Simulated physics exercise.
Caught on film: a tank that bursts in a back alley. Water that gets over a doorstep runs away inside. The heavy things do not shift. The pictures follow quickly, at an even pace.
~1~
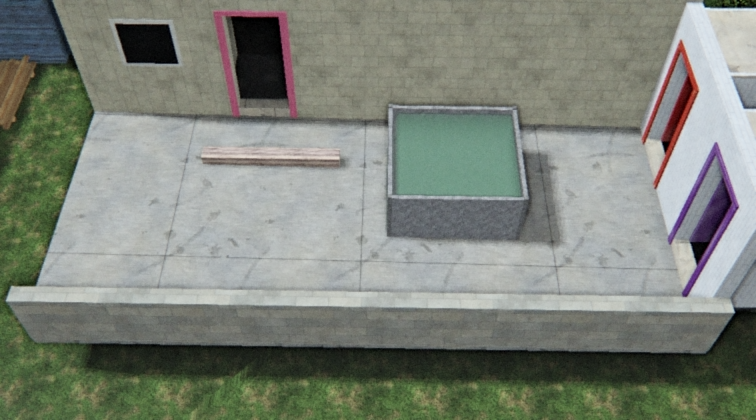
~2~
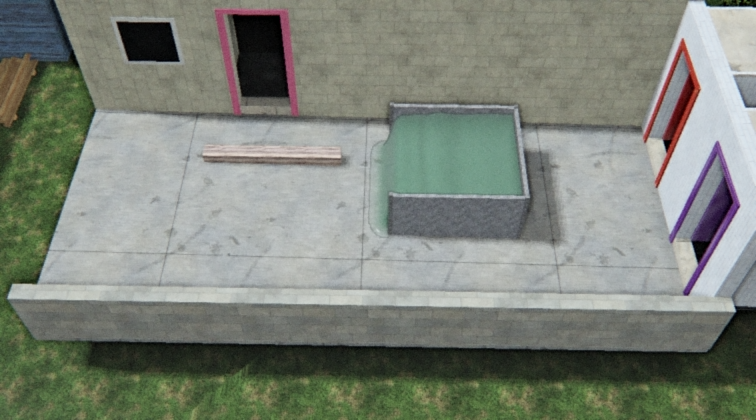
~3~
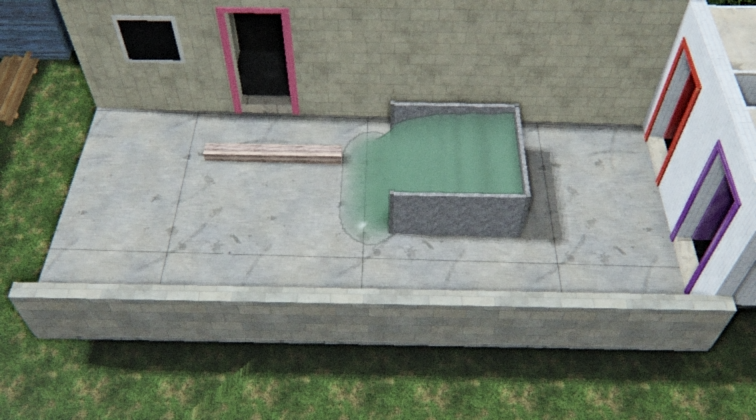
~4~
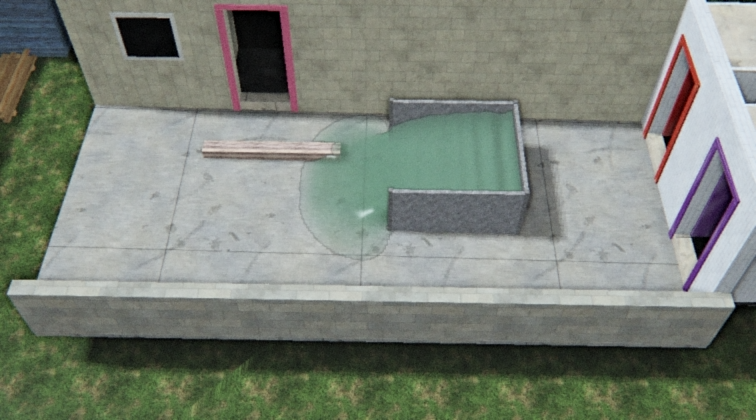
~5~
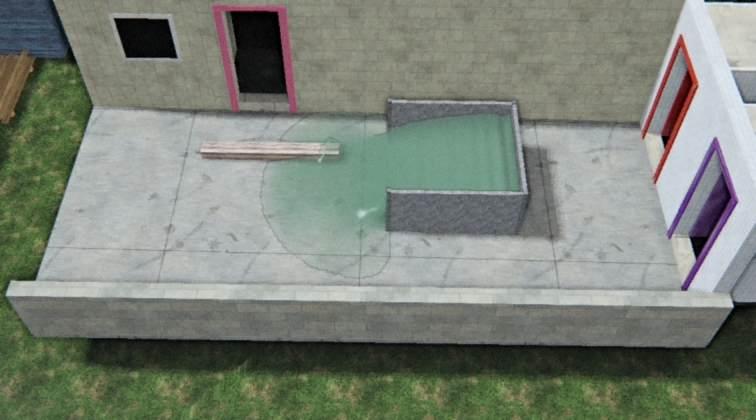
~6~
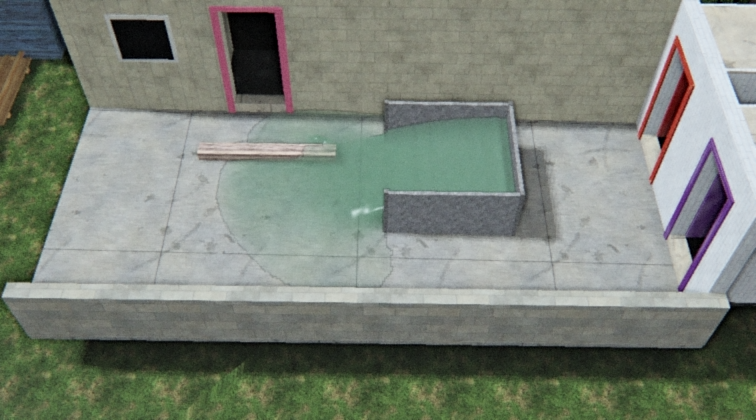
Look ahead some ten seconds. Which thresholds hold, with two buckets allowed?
In the end: The purple door stays under that; the red door stays under that; the pink door stays under that.
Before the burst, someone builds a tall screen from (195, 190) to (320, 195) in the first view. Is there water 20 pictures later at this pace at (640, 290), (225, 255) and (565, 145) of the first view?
One after the other: Not flooded, covered, free of water.
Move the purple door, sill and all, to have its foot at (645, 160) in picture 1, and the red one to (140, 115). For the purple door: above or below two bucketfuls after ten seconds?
One by one: The purple one is under.
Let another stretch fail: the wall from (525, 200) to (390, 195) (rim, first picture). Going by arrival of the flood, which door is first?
The door marked purple.
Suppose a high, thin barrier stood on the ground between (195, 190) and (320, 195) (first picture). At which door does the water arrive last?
Last comes the purple-painted one.
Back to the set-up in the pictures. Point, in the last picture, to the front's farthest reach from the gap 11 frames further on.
Around (41, 307).
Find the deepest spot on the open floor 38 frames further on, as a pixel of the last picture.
Roughly at (349, 119).
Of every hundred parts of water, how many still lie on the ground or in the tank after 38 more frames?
Roughly 44 per cent.
A moment on, water covers 50 % of the floor; the purple door not reached, the red door not reached, the pink door wet at the sill, nothing in.
Next, water covers 60 % of the floor; the purple door not reached, the red door not reached, the pink door wet at the sill, nothing in.
Then, water covers 60 % of the floor; the purple door not reached, the red door not reached, the pink door wet at the sill, nothing in.
Later, water covers 65 % of the floor; the purple door not reached, the red door wet at the sill, nothing in, the pink door wet at the sill, nothing in.
In the end, water covers 85 % of the floor; the purple door wet at the sill, nothing in, the red door wet at the sill, nothing in, the pink door wet at the sill, nothing in.
